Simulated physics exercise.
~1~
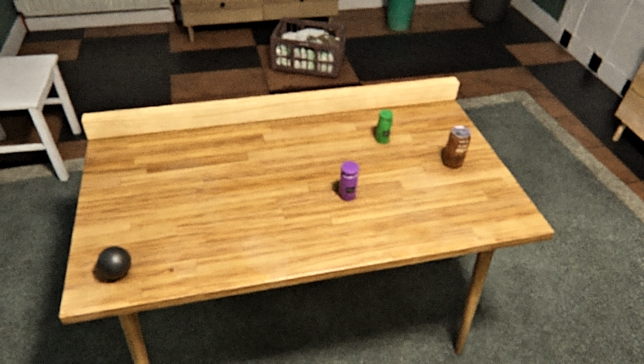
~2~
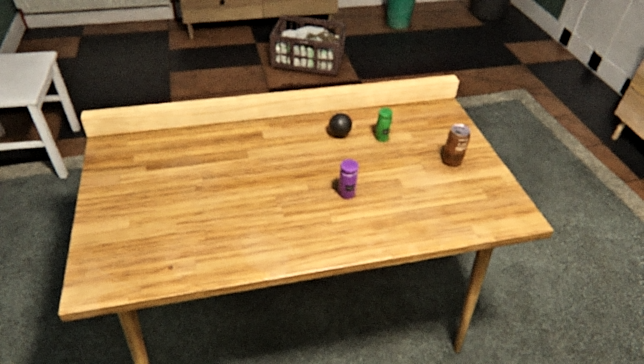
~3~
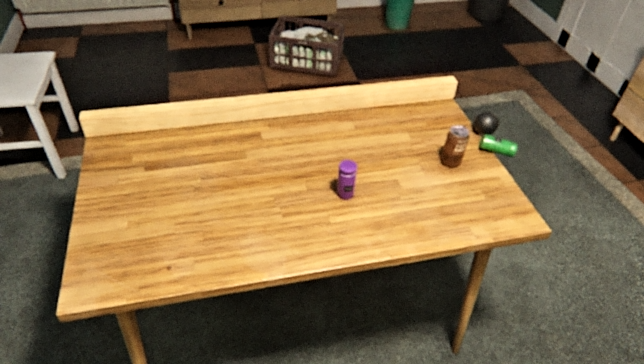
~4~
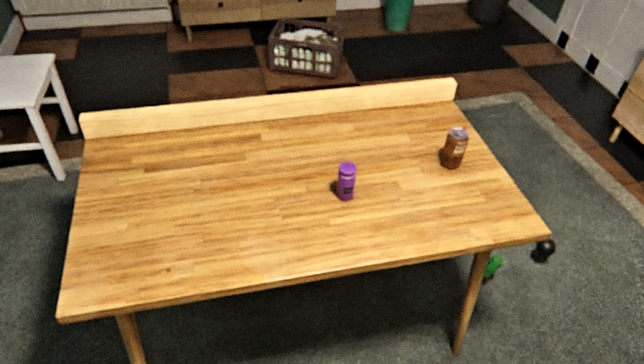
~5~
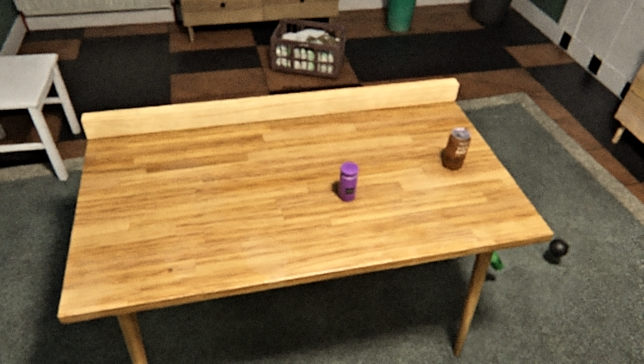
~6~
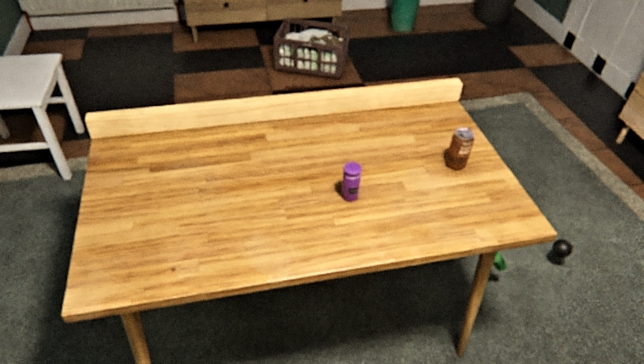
A black ball rolled from the table's near left corner up to the back rail and on into a green shaker, and both went off the right side onto the rug, while the purple shaker and brown can stayed standing.
